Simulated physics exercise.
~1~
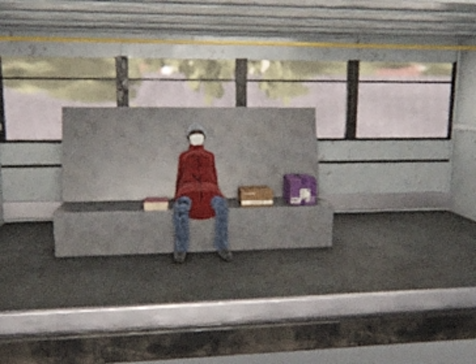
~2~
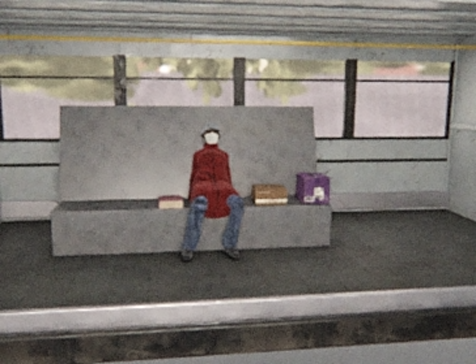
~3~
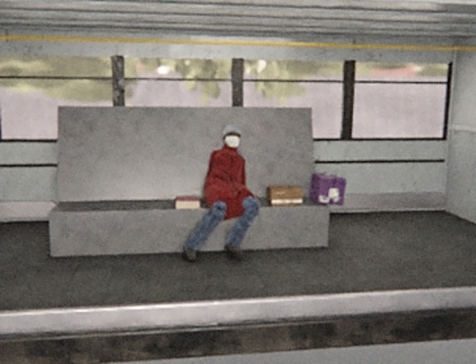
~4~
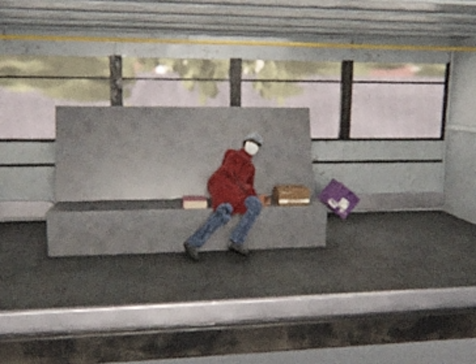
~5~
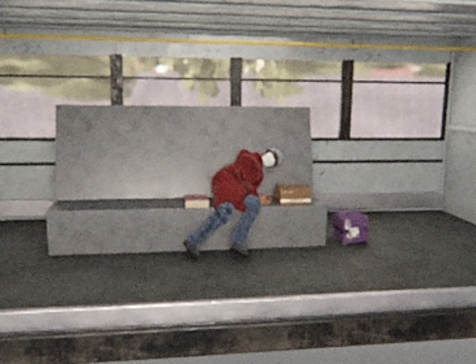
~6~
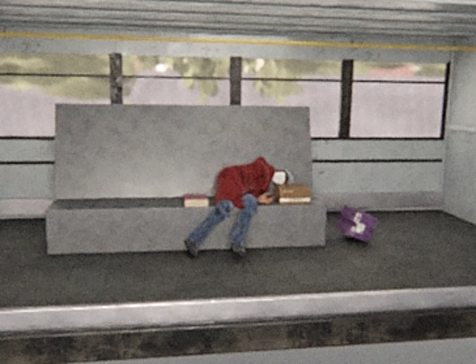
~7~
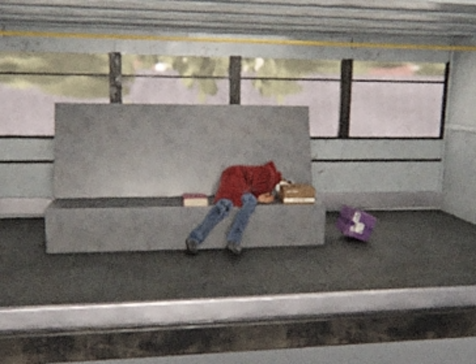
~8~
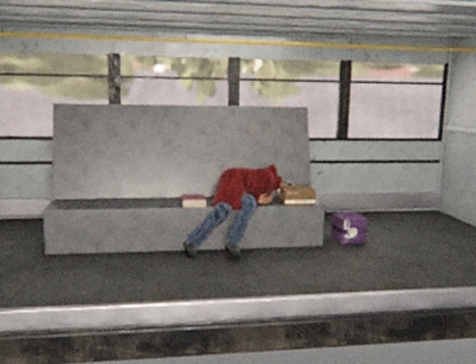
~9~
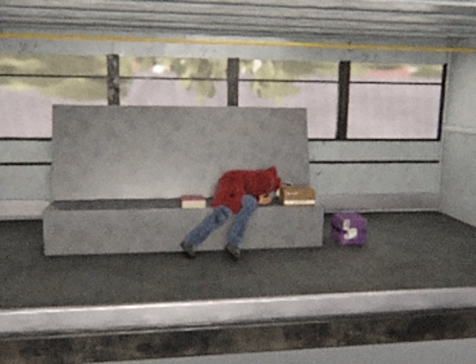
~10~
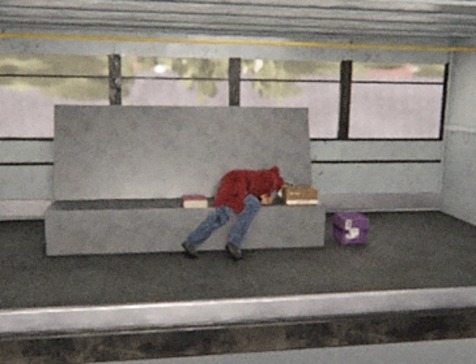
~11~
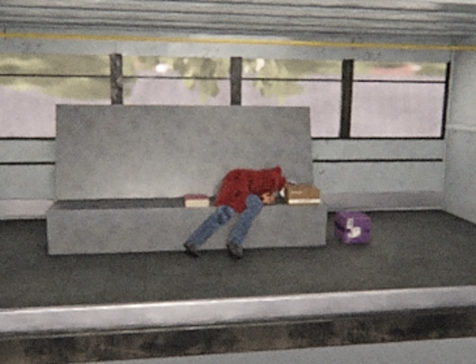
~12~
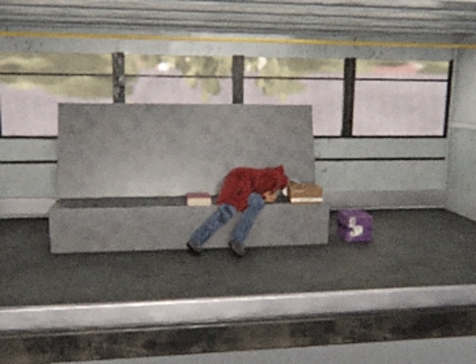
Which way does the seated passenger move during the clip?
The passenger moves to the right, shifting along the bench and then slumping over toward the brown box.
